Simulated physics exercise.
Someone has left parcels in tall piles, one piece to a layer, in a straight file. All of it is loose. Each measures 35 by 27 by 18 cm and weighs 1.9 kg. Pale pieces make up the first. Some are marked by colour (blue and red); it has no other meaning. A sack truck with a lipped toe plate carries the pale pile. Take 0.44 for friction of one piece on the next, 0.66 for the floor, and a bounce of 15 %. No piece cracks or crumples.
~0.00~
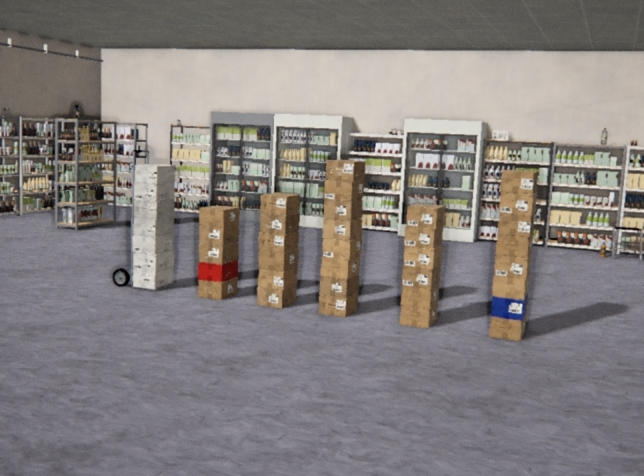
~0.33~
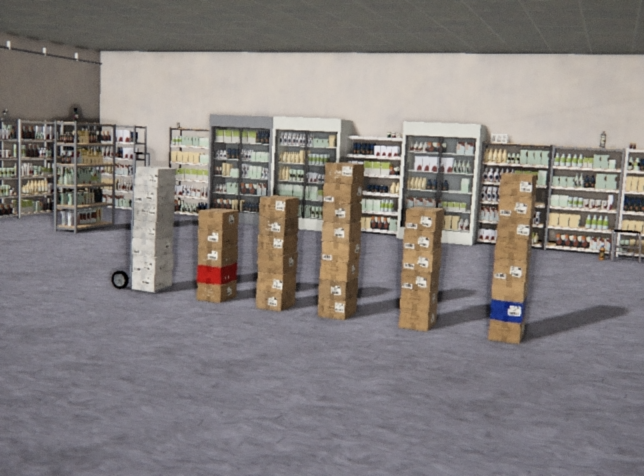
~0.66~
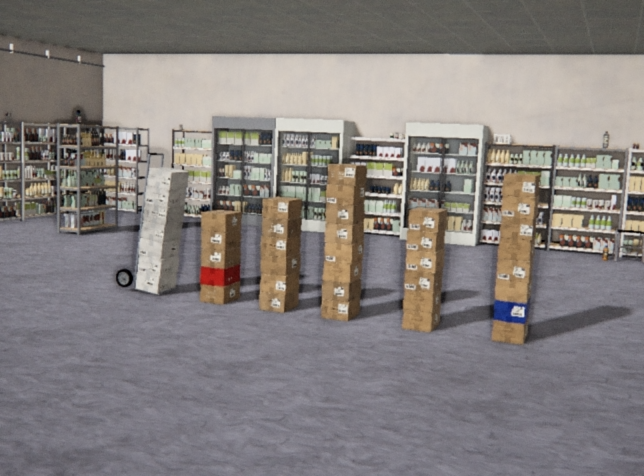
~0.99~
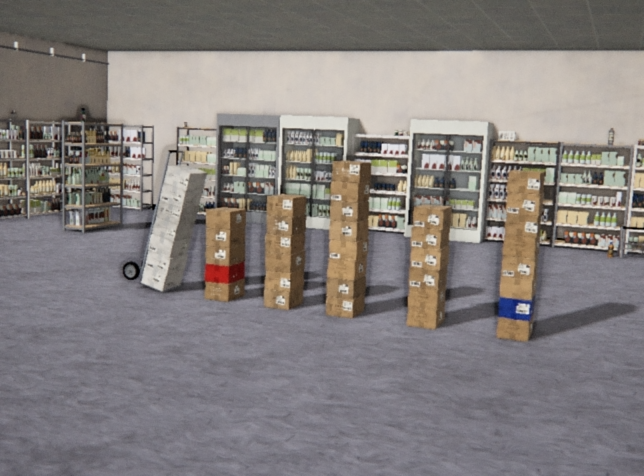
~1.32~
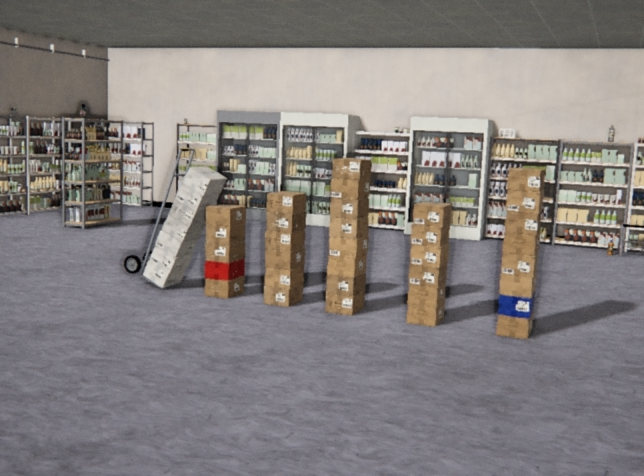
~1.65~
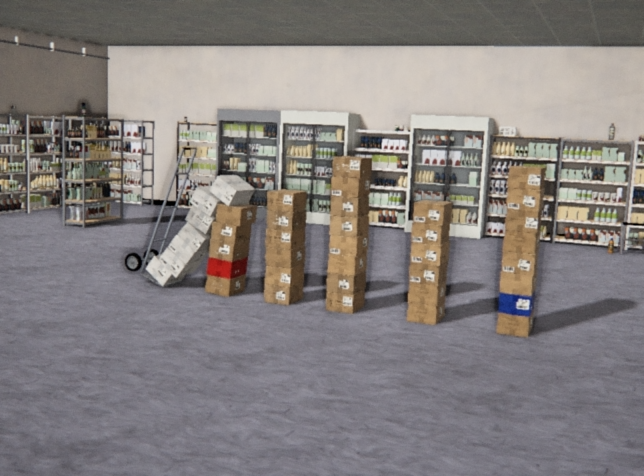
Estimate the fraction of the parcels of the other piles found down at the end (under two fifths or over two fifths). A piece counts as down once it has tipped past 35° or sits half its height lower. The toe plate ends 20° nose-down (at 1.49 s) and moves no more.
It comes to more than two fifths.
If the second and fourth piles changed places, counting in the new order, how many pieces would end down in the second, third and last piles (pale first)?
In that case second 8, third 6, last 7.
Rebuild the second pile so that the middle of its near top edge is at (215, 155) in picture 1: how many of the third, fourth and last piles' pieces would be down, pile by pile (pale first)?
Then third 6, fourth 8, last 7.
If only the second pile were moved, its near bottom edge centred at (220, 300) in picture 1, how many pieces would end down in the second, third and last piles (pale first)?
In that case second 0, third 0, last 0.
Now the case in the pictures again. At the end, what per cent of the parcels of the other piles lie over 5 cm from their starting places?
95 per cent.
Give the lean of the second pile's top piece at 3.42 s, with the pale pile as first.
About 20°.
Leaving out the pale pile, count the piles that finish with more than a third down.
5 in all.
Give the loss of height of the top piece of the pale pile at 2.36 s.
Some 30 cm lower.
After 2.36 s, 7 of the pale pile down; 4 of the 33 other parcels down; red parcel leaning 35°.
After 3.42 s, 6 of the pale pile down; 17 of the 33 other parcels down; red parcel leaning 54°, 11 cm lower.
After 4.38 s, 6 of the pale pile down; 30 of the 33 other parcels down; blue parcel leaning 57°, 54 mm lower; red parcel leaning 54°, 11 cm lower.
At rest (6.0 s), 6 of the pale pile down; 30 of the 33 other parcels down; blue parcel leaning 62°, 11 cm lower; red parcel leaning 54°, 11 cm lower. That is 91 per cent. As the last picture would show them, middles, blue parcel near (552, 317), red parcel near (249, 280).
